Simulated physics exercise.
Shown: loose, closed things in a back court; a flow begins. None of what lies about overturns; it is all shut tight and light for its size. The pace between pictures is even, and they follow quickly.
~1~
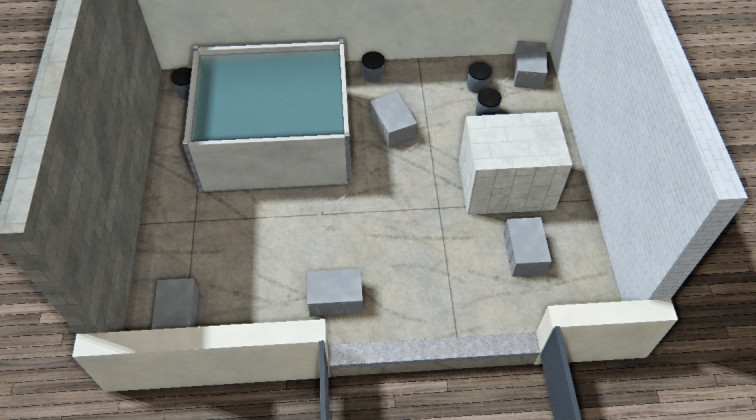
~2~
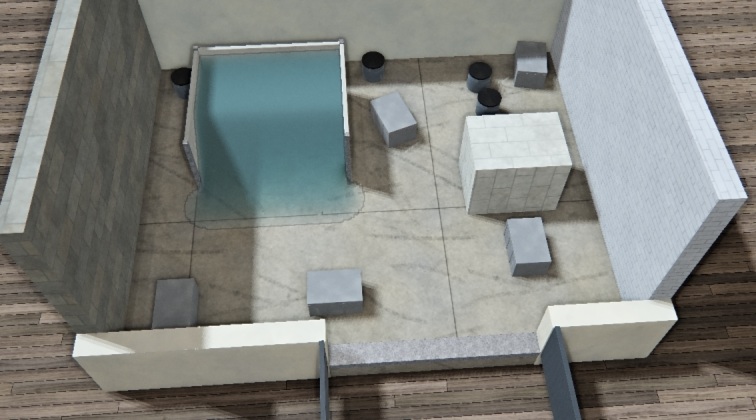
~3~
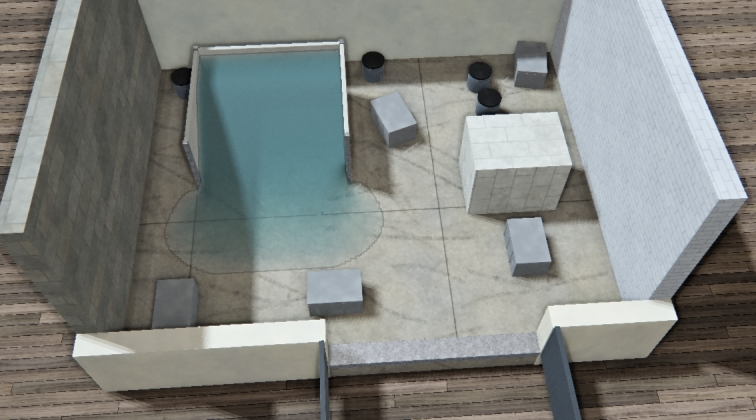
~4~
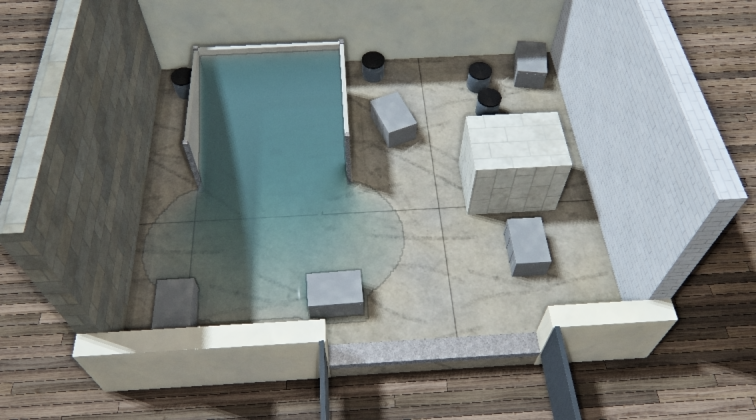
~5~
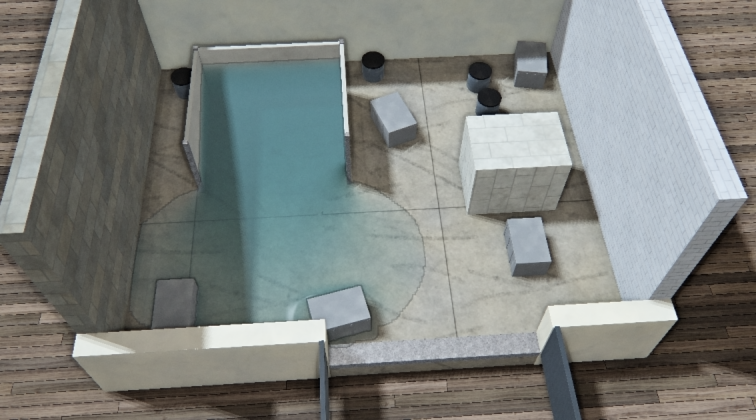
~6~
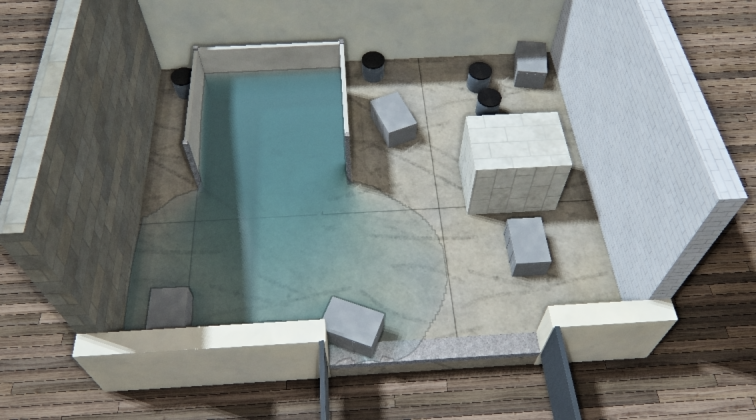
In a walled back court, the front side of a raised pool vanished and blue-green water spread across the floor, first nudging and turning the front middle crate rightward, then shifting the left one slightly.
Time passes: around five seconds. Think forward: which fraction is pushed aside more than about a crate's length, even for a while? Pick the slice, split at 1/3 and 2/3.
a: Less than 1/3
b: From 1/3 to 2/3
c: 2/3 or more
b, from 1/3 to 2/3.
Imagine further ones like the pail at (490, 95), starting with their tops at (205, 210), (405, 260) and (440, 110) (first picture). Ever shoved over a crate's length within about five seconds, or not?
One after the other: Moved that far, swept aside, never so far.
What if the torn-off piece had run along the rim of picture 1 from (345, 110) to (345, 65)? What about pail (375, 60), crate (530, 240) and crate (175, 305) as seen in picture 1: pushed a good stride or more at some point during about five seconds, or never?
First covers that distance, second stays short of it, third stays short of it.
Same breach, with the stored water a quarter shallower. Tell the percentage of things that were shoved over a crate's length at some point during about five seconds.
Near 40 per cent of the loose things.
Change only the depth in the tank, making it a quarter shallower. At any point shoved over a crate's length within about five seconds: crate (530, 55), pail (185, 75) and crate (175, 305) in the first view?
Going through them in turn, I'd say never got there, then got there, then got there.
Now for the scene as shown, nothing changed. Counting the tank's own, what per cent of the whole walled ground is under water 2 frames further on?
Close to 45 per cent, tank included.
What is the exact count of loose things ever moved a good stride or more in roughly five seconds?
So the number is 5.
A moment on, 1 of 10 are well off their spots; 1 afloat.
Next, 2 of 10 are well off their spots; 1 afloat.
Later, 2 of 10 are well off their spots; 2 afloat.
In the end, 5 of 10 are well off their spots, and 5 have been at some point; 4 afloat.
